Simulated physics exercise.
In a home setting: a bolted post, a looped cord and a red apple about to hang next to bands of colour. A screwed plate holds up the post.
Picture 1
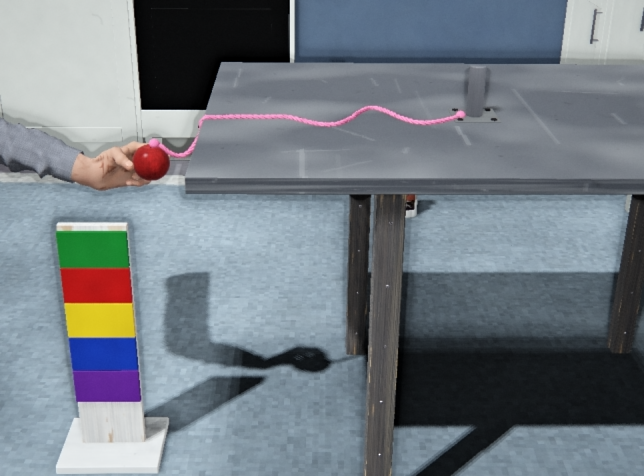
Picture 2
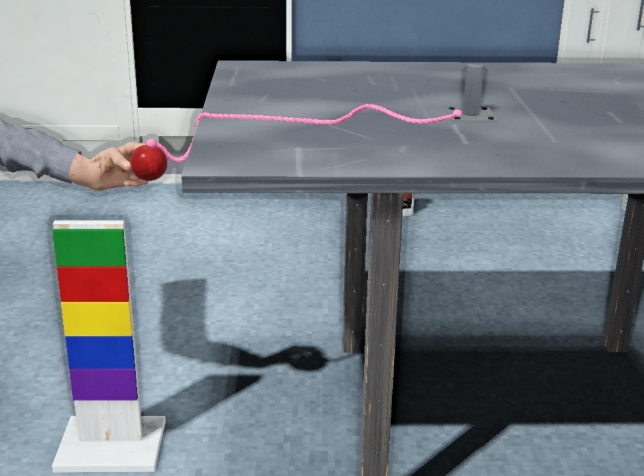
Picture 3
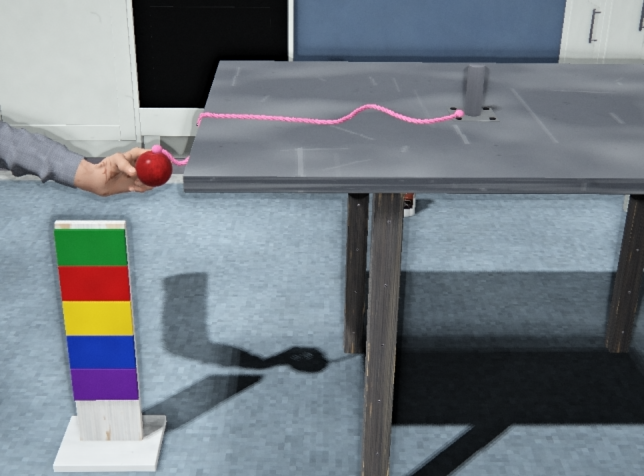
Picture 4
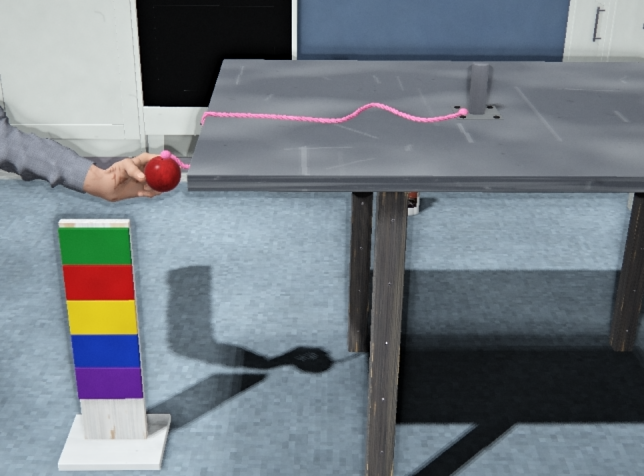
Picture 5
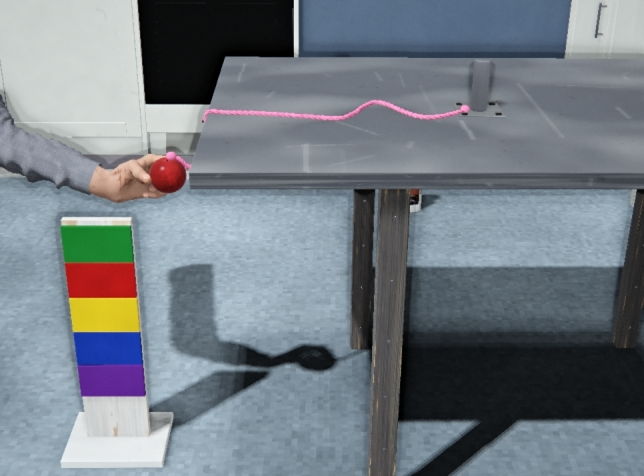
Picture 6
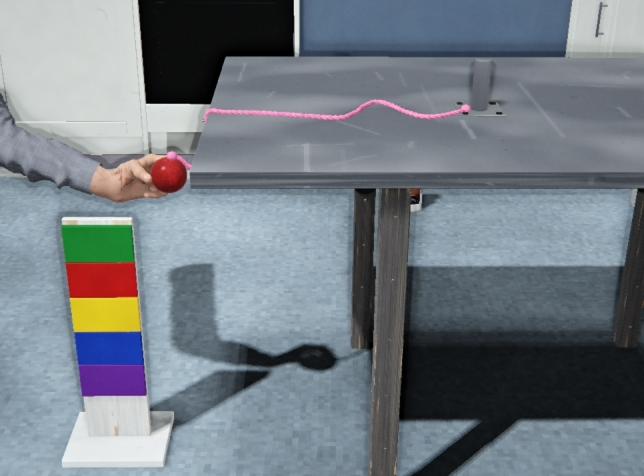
In a home setting, a hand held a red ball tied to a pink cord beside a gray table, above a striped color board, and shifted it slightly right and down toward the table's edge.
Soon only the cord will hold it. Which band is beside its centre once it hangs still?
The red band.
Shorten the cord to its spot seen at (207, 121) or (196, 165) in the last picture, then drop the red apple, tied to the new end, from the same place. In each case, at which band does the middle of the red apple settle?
Taking them in turn, you'd get above them all, then green.
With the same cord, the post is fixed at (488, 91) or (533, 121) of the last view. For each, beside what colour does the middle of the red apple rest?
In turn, green and then green.
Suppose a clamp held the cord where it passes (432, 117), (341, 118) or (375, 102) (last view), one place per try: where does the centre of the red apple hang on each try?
(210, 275), (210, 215), (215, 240).
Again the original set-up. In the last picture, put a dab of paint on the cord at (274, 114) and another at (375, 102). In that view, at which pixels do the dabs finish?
(209, 117) and (343, 111), roughly.
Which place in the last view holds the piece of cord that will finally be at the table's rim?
The bit in question sits close to (274, 114).
Soon after, apple near (230, 267); level with red.
Then, apple near (205, 273); level with red.
At rest, apple near (212, 273); level with red. Its centre hangs level with the red band.
